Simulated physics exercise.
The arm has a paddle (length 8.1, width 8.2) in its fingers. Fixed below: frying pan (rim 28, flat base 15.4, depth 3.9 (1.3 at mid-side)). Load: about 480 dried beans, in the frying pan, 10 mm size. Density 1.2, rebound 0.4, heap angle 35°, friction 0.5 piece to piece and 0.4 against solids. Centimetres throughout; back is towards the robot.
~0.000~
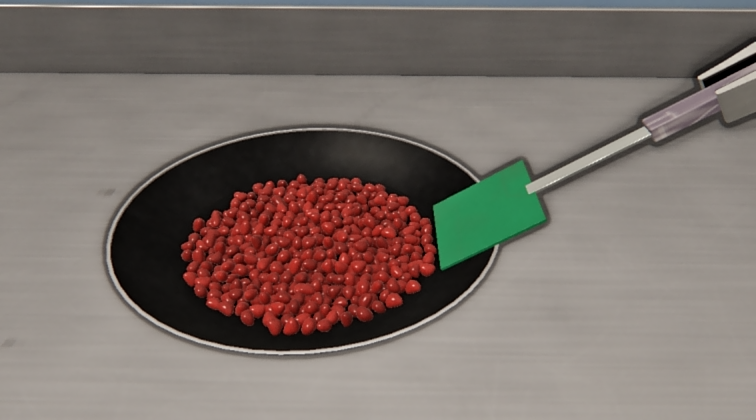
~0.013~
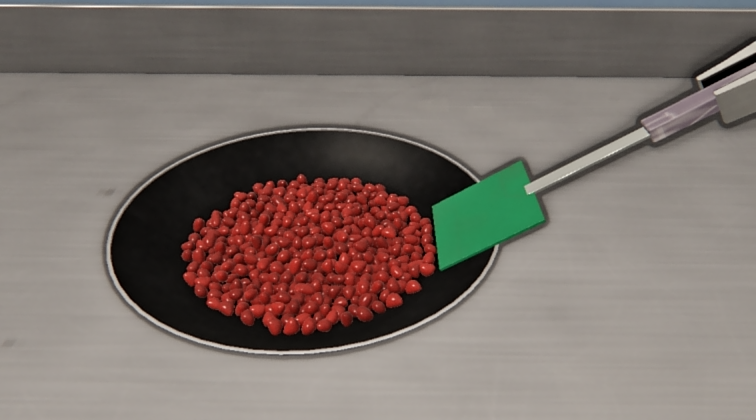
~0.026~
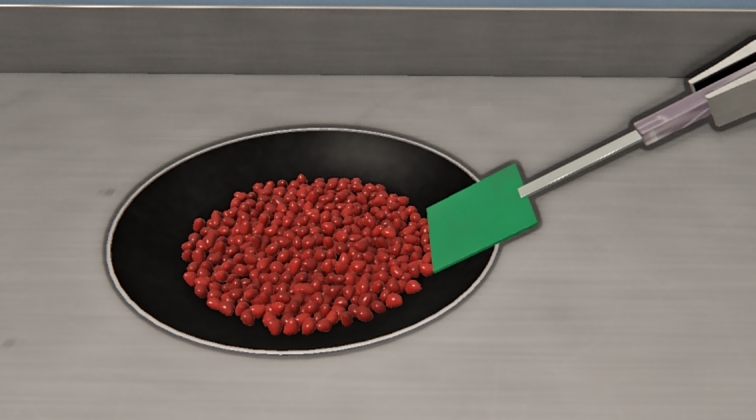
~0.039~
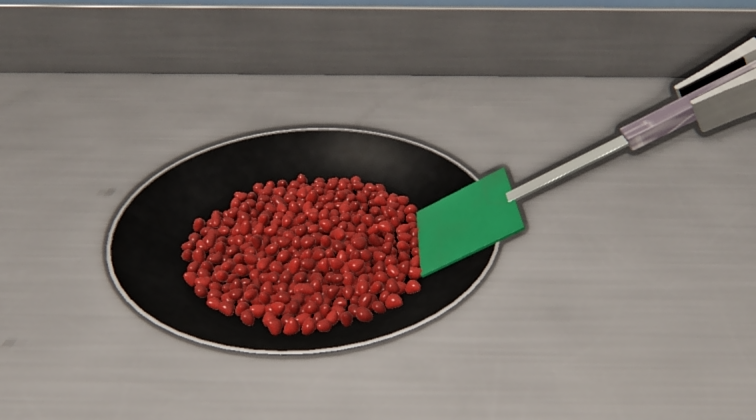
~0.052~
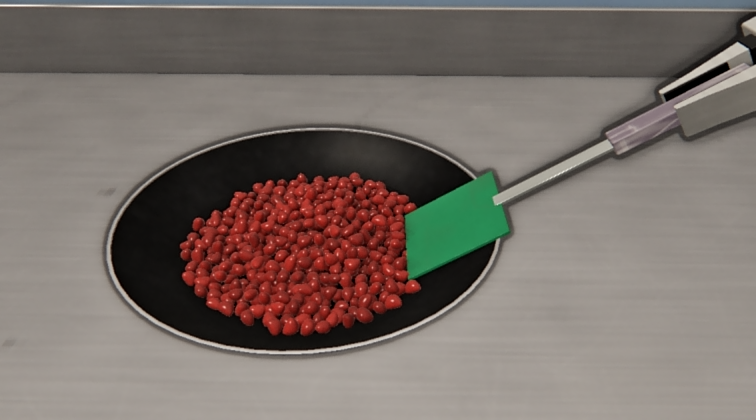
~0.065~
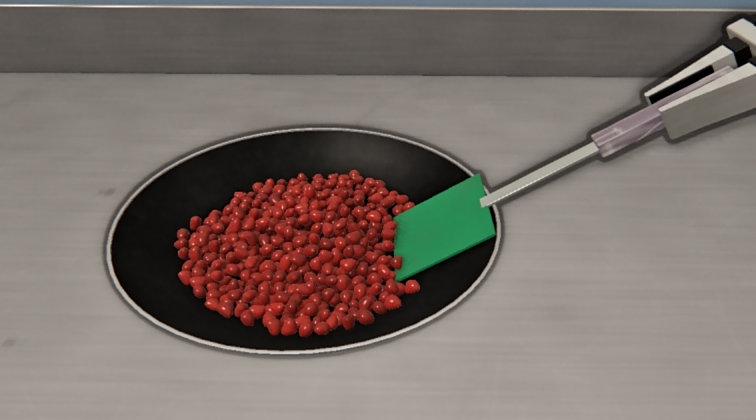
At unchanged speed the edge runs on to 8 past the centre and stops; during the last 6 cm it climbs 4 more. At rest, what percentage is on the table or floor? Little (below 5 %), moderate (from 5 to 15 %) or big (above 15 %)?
A moderate share, from 5 to 15 %, ends on the table or floor.
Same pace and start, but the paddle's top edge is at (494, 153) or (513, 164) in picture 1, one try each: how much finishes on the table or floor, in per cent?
Some 5 and 5 per cent.
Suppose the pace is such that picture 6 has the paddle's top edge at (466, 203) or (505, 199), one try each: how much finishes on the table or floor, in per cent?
Some 15 and 0 per cent.
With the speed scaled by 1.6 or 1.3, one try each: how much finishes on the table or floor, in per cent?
About 15 and 15 per cent.
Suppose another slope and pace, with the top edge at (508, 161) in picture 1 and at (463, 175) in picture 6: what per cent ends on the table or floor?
Some 10 per cent.
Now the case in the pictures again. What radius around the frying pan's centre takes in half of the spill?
Some 26 cm.
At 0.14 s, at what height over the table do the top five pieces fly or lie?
Roughly 4 cm.
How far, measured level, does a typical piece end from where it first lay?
Roughly 5 cm.
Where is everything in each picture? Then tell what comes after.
The first frame shows paddle top edge at (534, 188), sloping 33°; upper third of the load around (312, 232), from x 190 to 430, top at y 180; 477 in the frying pan.
The second frame shows paddle top edge at (533, 189), sloping 33°; upper third of the load around (312, 232), from x 190 to 430, top at y 180.
The third frame shows paddle top edge at (526, 191), sloping 33°; upper third of the load around (312, 232), from x 190 to 430, top at y 180.
The fourth frame shows paddle top edge at (514, 196), sloping 33°; upper third of the load around (319, 231), from x 190 to 415, top at y 180.
The fifth frame shows paddle top edge at (500, 199), sloping 33°; upper third of the load around (319, 229), from x 185 to 415, top at y 180.
The sixth frame shows paddle top edge at (487, 202), sloping 33°; upper third of the load around (311, 227), from x 180 to 410, top at y 175; 477 in the frying pan.
After 0.14 s, sloping 33°, highest piece 5 above the table; 477 in the frying pan.
After 0.21 s, sloping 33°, highest piece 4 above the table; 477 in the frying pan.
After 0.44 s, sloping 33°, highest piece 5 above the table; 439 in the frying pan, 38 on the table or floor.
After 1.49 s, sloping 33°, highest piece 4 above the table; 438 in the frying pan, 39 on the table or floor.
At rest, 438 in the frying pan, 39 on the table or floor. That is 8 % on the table or floor.
